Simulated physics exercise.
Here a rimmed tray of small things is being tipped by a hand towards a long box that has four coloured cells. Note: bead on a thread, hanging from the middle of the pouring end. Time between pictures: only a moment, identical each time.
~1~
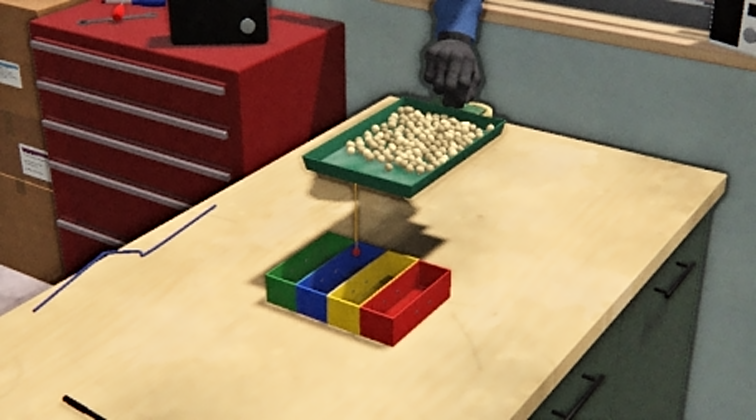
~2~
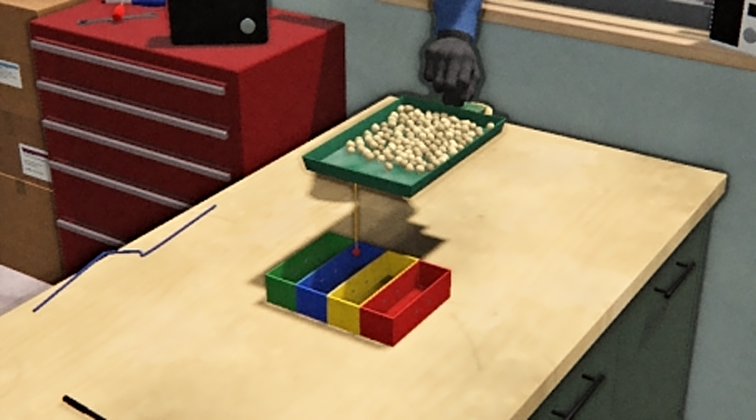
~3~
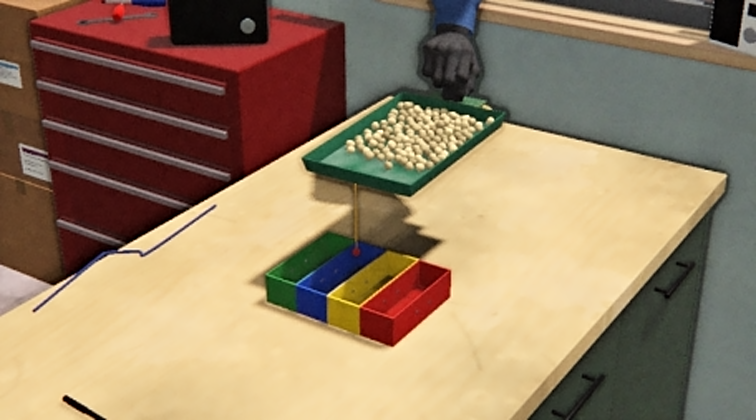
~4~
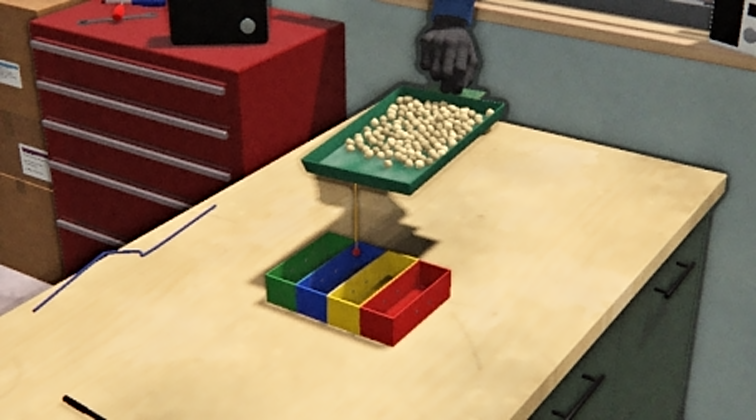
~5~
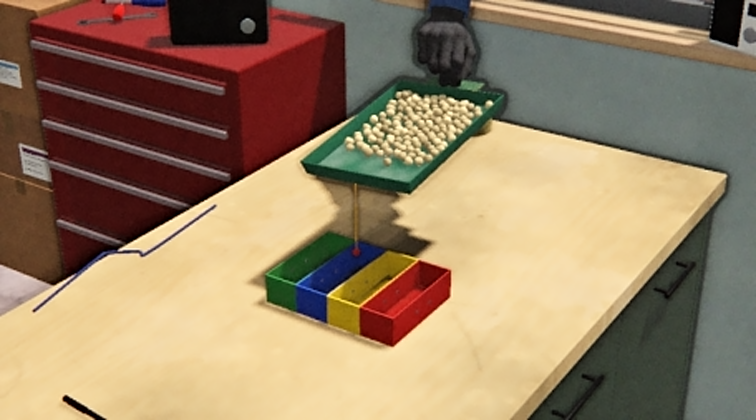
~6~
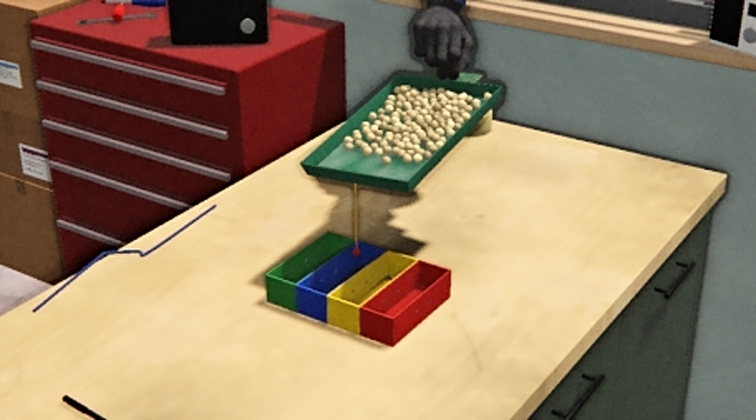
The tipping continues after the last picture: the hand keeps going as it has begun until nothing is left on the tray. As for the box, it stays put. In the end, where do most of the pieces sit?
Most sit in the green cell.
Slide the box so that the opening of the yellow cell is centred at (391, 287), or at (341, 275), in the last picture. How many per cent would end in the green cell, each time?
Some 10 percent in the first case, 60 percent in the second.
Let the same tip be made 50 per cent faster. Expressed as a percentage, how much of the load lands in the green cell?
I'd expect close to 50 per cent.
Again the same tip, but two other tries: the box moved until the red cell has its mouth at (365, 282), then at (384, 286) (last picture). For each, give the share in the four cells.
The first comes to 100 percent and the second to 90 percent.
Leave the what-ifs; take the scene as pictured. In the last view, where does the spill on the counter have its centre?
At about (236, 274).
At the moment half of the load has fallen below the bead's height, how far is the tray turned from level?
I'd say close to 105 degrees.
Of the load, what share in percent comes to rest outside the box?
Close to 40 in a hundred.
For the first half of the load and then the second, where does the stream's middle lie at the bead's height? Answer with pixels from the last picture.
At about (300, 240), then at (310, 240).
Just after the last frame, tray tipped steeply; almost all on the tray; just a few falling or outside the box.
A moment on, tray tipped right over; almost all on the tray; just a few in the green cell; just a few falling or outside the box.
Further on, tray tipped past a quarter turn; roughly half in the green cell; just a few in the blue cell; roughly a third falling or outside the box.
When it is over, tray tipped past a quarter turn; roughly half in the green cell; just a few in the blue cell; not one in the red cell; not one in the yellow cell; roughly a third outside the box.
